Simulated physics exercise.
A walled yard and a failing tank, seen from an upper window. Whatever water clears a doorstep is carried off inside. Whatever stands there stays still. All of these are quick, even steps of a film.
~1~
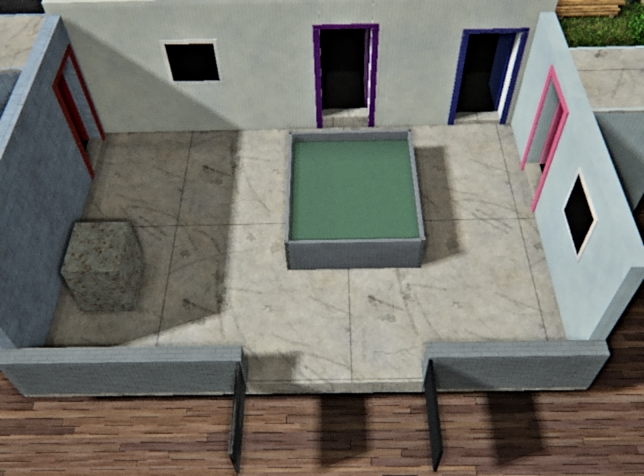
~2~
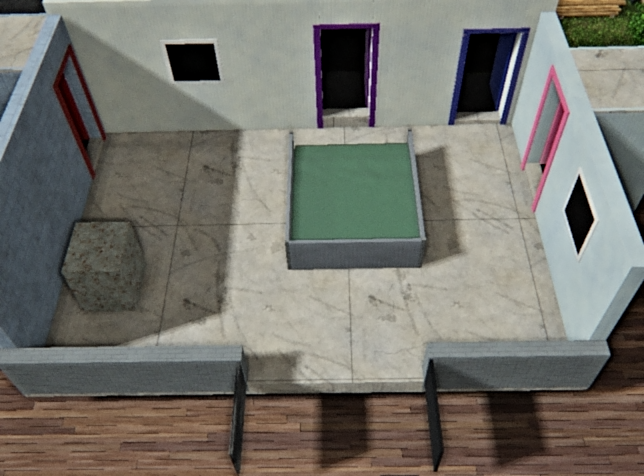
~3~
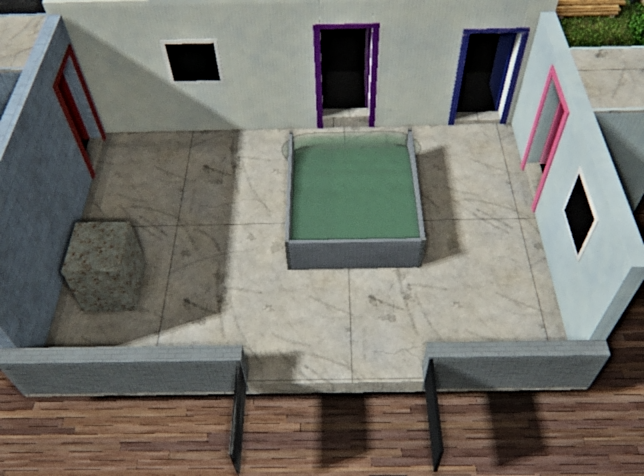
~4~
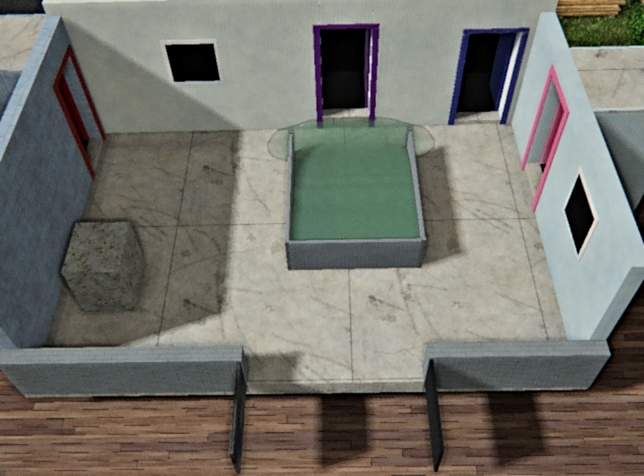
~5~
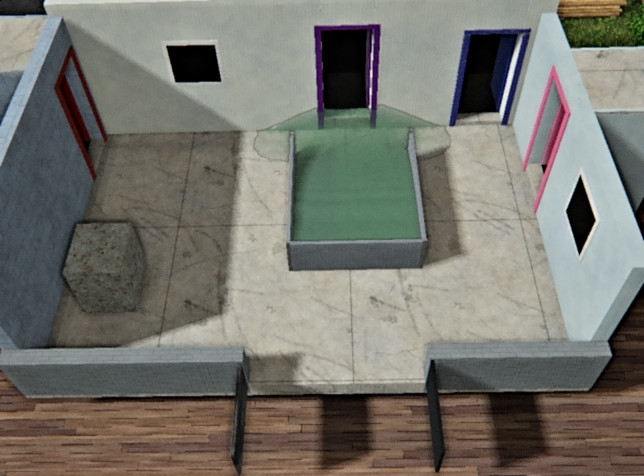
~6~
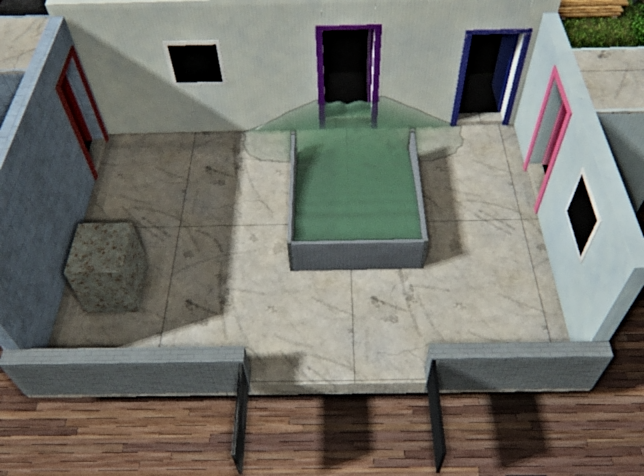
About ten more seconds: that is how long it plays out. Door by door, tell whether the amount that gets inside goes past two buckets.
Door by door: The purple door goes past two buckets, the red door goes past two buckets, the blue door goes past two buckets, the pink door stays at two buckets or less.
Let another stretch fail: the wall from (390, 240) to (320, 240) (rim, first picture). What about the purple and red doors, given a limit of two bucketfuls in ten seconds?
Lab note: Purple door below the mark, red door below the mark.
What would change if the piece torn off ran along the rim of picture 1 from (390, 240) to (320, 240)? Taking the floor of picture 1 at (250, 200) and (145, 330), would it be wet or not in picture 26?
In the order asked: Unwetted, then inundated.
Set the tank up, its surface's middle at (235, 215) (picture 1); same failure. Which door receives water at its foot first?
I'd go with the purple-painted one.
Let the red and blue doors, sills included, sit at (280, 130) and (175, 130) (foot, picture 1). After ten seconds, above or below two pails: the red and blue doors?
Red: Exceeds the limit. Blue: Falls short.
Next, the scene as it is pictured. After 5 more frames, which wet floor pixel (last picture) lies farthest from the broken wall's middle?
I'd point to (163, 133).
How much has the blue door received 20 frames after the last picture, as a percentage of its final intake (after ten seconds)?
It should be near 45 percent of the ten-second total.
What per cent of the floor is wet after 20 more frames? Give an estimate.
Around 55 percent of it.
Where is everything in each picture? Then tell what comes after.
The first frame shows the water tank at (352, 186) is whole and still.
In the second frame, the front is at a hidden place, out from the gap on the water tank's far side.
In the third frame, water pours out on the water tank's far side and has run to a hidden place.
In the fourth frame, the front is at (424, 132), out from the gap on the water tank's far side.
In the fifth frame, the front is at (440, 126), out from the gap on the water tank's far side.
In the sixth frame, the front is at (247, 131), out from the gap on the water tank's far side.
A moment on, water covers 20 % of the floor; the purple door over two buckets in, the red door not reached, the blue door wet at the sill, nothing in, the pink door not reached.
Next, water covers 35 % of the floor; the purple door far over two buckets in, the red door wet at the sill, nothing in, the blue door under two buckets in, the pink door wet at the sill, nothing in.
Then, water covers 55 % of the floor; the purple door far over two buckets in, the red door over two buckets in, the blue door over two buckets in, the pink door wet at the sill, nothing in.
Later, water covers 85 % of the floor; the purple door far over two buckets in, the red door far over two buckets in, the blue door over two buckets in, the pink door wet at the sill, nothing in.
In the end, water covers 100 % of the floor; the purple door far over two buckets in, the red door far over two buckets in, the blue door far over two buckets in, the pink door wet at the sill, nothing in.
